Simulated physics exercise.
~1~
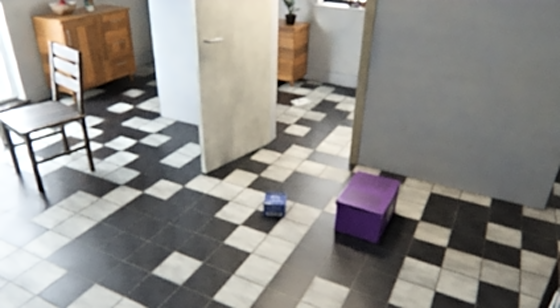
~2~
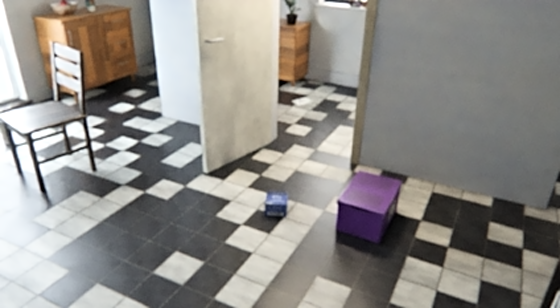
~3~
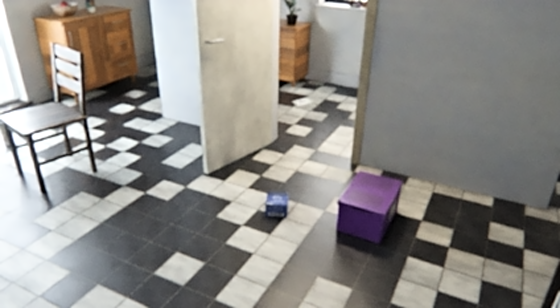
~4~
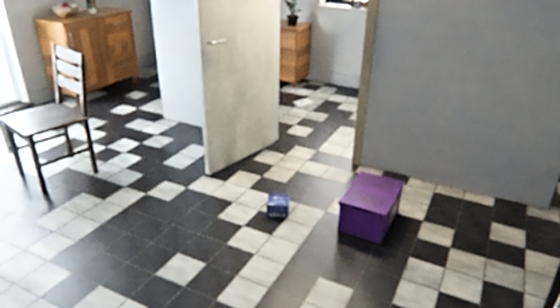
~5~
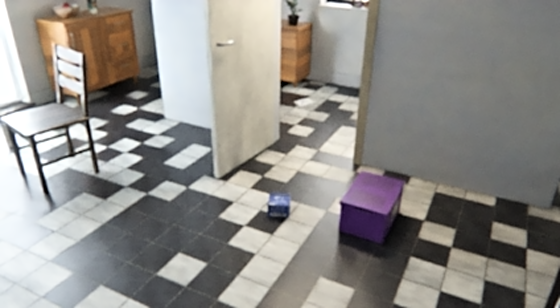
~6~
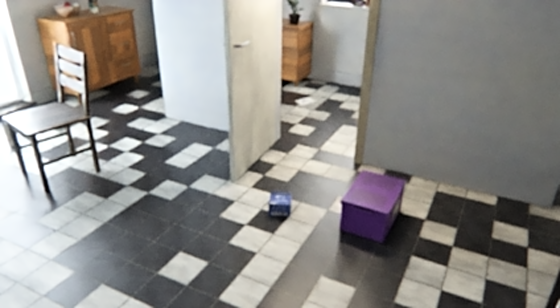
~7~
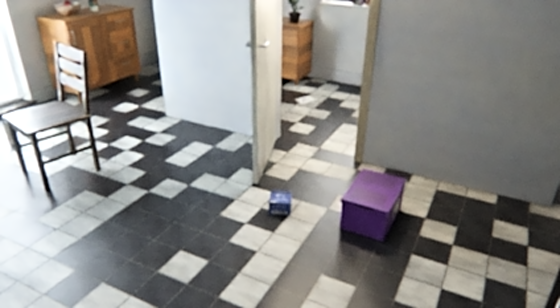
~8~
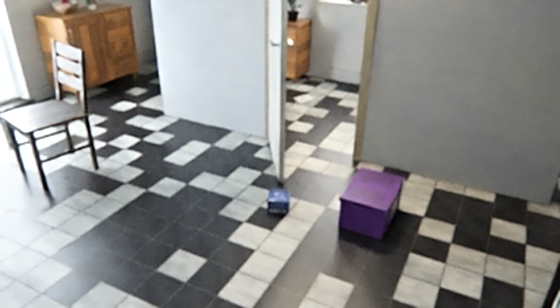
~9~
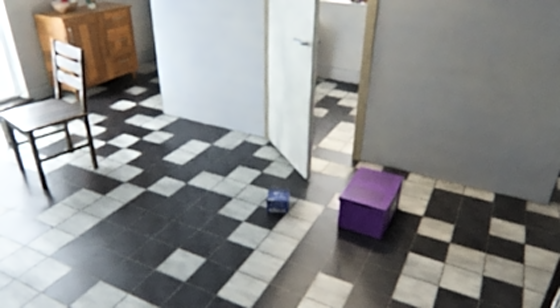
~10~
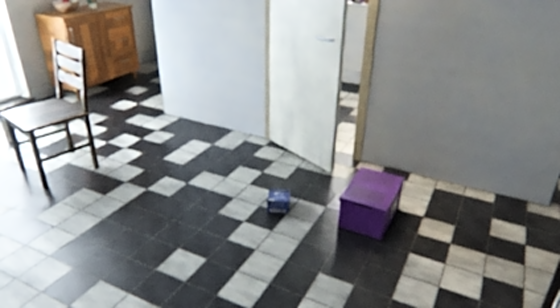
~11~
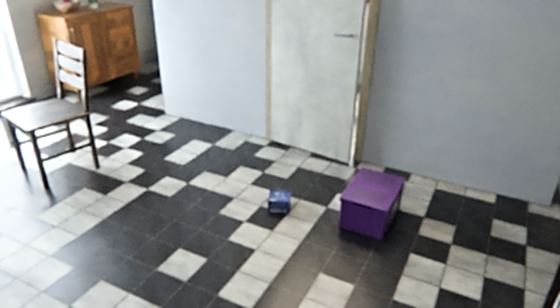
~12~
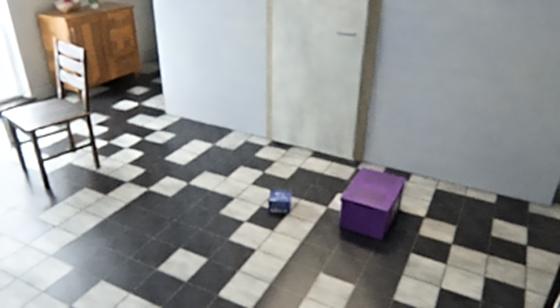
The open door swings fully shut, leaving the blue box and purple tote in place.
